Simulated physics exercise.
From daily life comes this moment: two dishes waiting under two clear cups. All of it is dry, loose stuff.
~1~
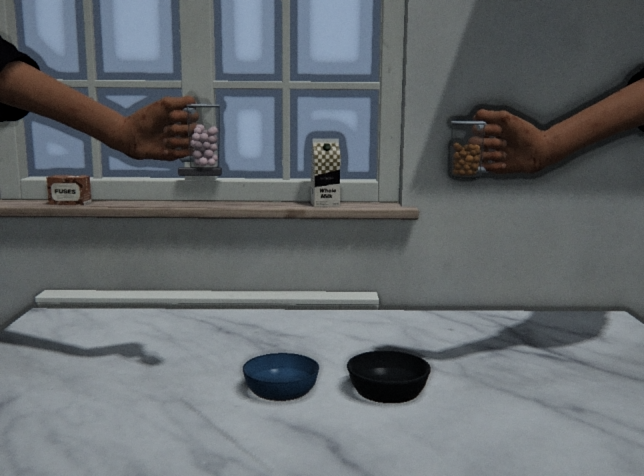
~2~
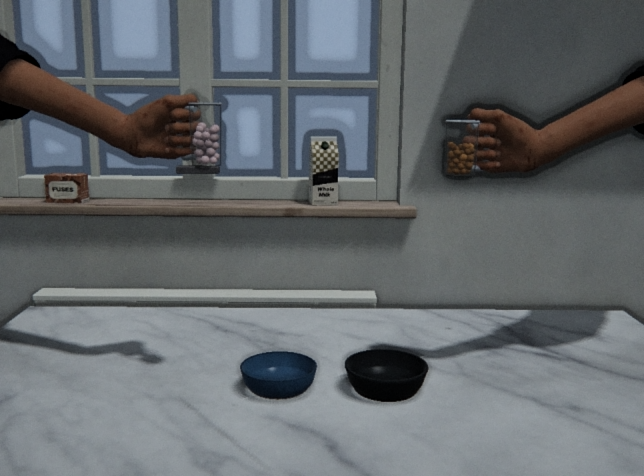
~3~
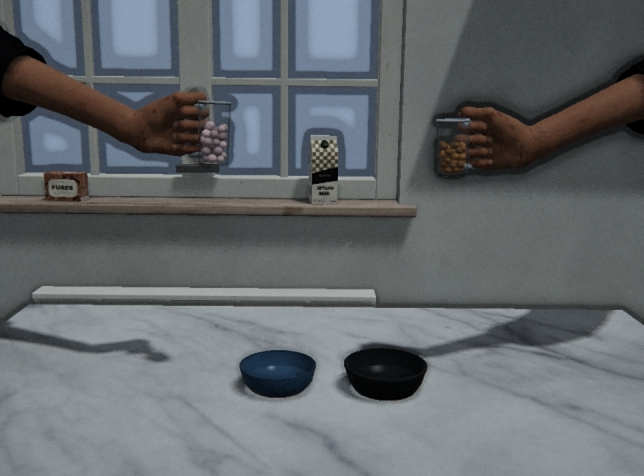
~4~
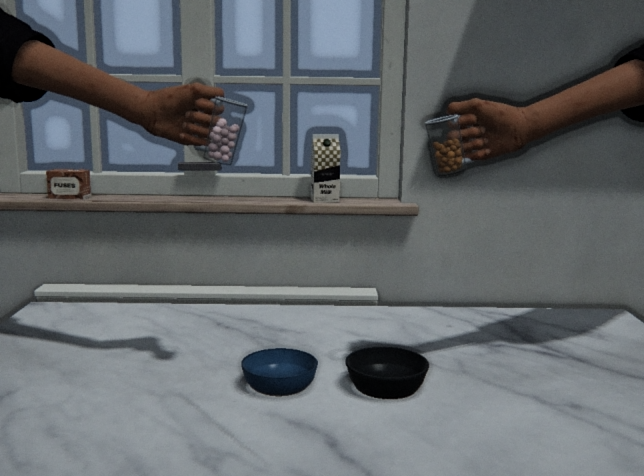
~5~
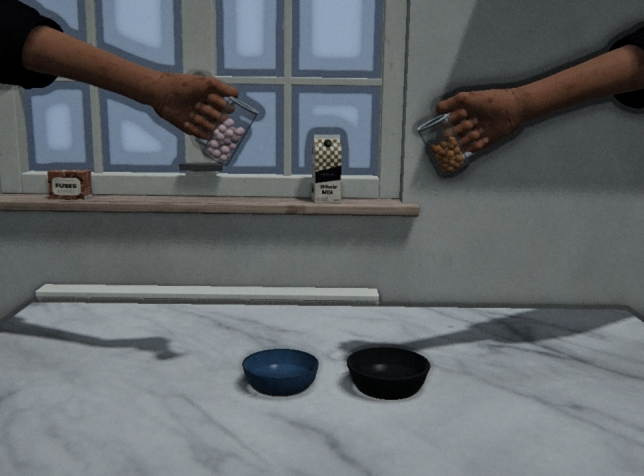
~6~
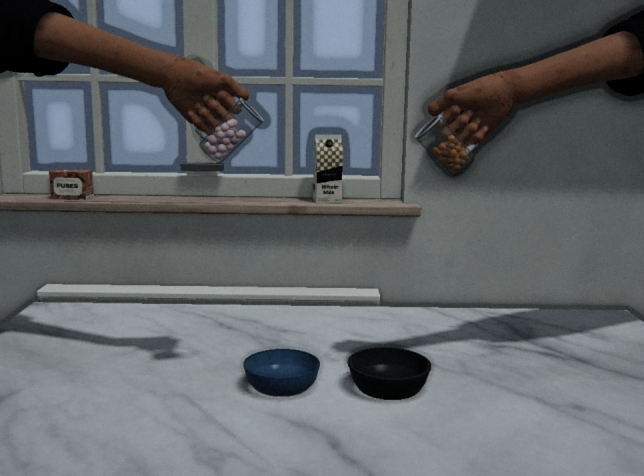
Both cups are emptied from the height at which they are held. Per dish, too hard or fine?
Outcome: On the left the dish fails to contain it, right fails to contain it.
Then, 0.28 s on from there, left, the whole lot still in the cup; right, the whole lot still in the cup.
Then, 0.59 s on from there, left, all but a few still in the cup, only a few in the air; right, the whole lot still in the cup.
Then, 0.94 s on from there, left, only a few still in the cup, a little in the dish, a little outside the dish, the bulk in the air; right, near a quarter still in the cup, a little in the dish, near two thirds in the air.
In the end, left, a little in the dish, the bulk outside the dish; right, the bulk in the dish, a little outside the dish.
